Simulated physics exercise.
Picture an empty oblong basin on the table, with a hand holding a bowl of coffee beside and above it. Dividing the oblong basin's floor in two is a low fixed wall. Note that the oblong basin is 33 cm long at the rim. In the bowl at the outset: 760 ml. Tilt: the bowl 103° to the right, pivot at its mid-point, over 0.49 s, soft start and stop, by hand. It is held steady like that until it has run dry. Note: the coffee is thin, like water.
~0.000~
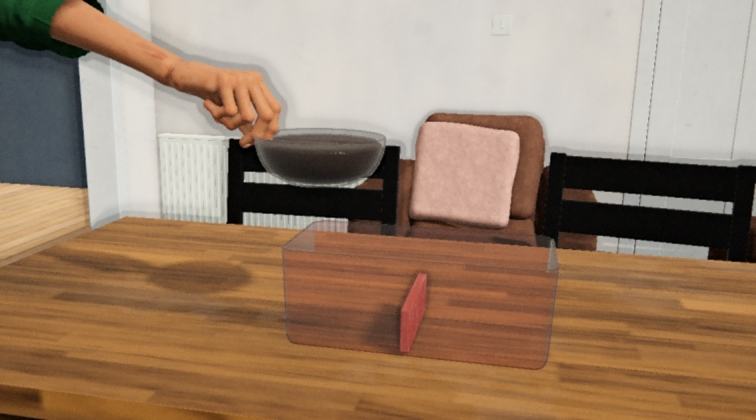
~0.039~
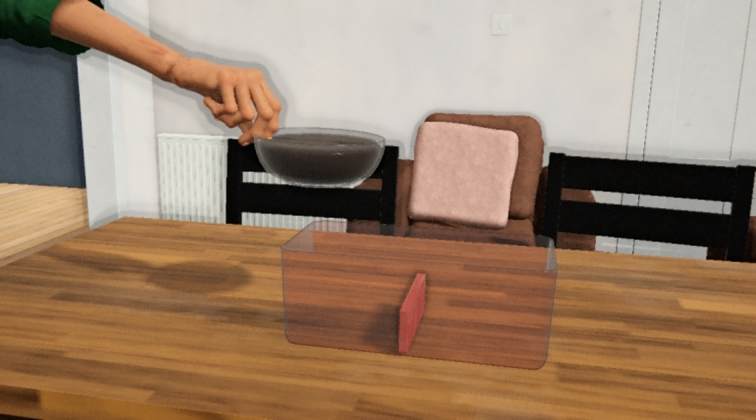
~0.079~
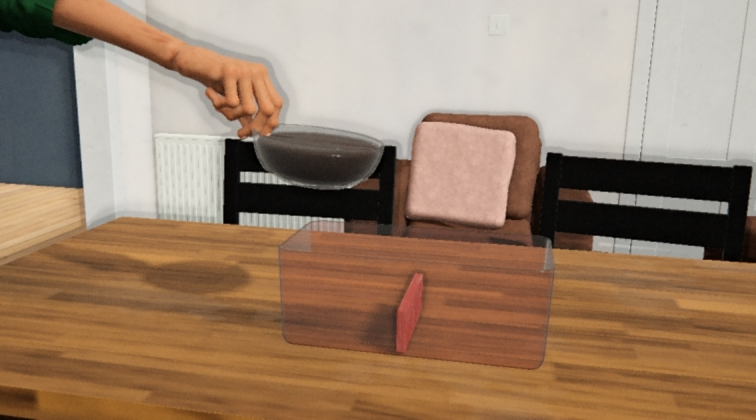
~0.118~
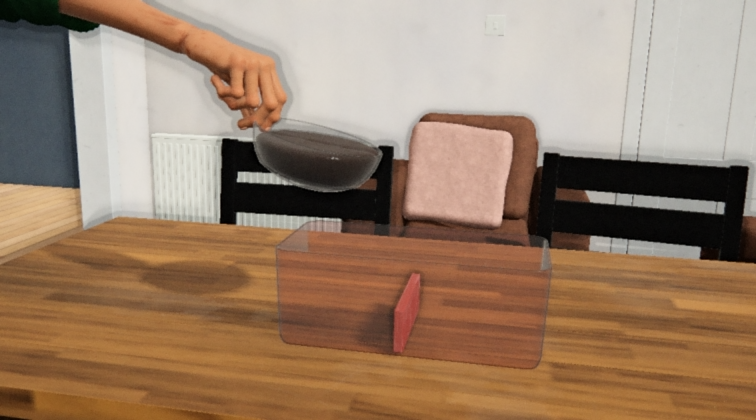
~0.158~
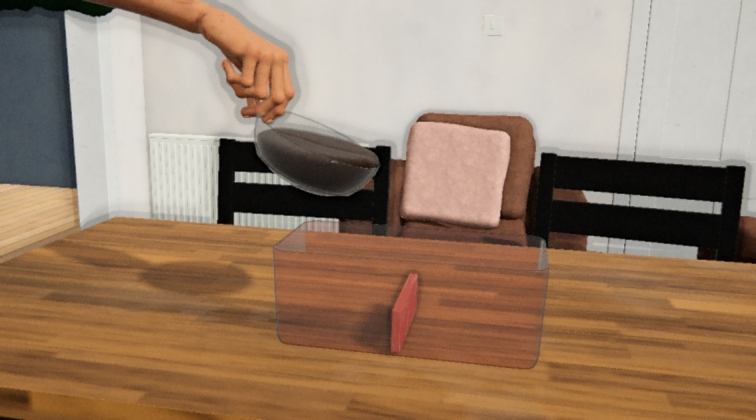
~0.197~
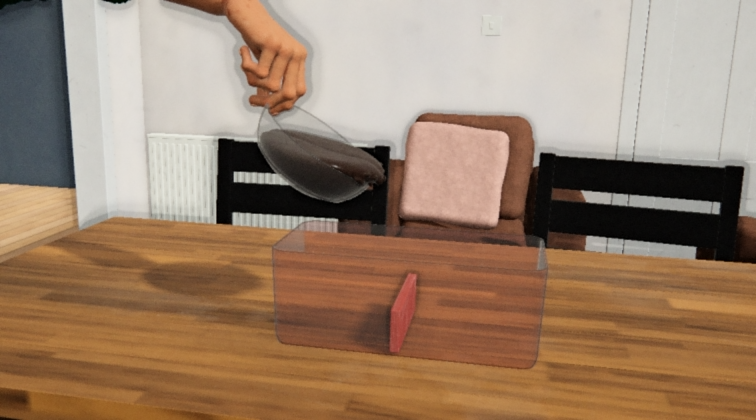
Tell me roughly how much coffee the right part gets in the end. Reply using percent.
It gets about 32 per cent.
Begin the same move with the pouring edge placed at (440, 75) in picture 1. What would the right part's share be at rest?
Result then: Approx. 75 %.
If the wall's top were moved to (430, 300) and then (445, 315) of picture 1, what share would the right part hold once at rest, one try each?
First 15, then 35 per cent.
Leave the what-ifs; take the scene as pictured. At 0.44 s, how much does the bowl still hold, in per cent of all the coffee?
Near 3 in a hundred.
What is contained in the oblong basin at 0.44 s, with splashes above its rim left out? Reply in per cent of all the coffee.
82 %, more or less.
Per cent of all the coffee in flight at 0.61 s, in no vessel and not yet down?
Around 8 percent of the liquid.
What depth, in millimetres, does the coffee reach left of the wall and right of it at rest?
Roughly 20 mm on the left side and 10 mm on the right side.
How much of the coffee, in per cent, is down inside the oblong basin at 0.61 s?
Roughly 92 per cent.
After 0.44 s the tilt is 100° and 3 per cent is still to pour, 54 is left of the wall and 29 right of it.
After 0.61 s the tilt is 103° and 0 per cent is still to pour, 61 is left of the wall and 31 right of it.
After 0.79 s the tilt is 103° and 0 per cent is still to pour, 59 is left of the wall and 32 right of it.
After 0.99 s the tilt is 103° and 0 per cent is still to pour, 60 is left of the wall and 32 right of it.
In the end 60 per cent lies left of the wall, 32 right of it and 8 outside.
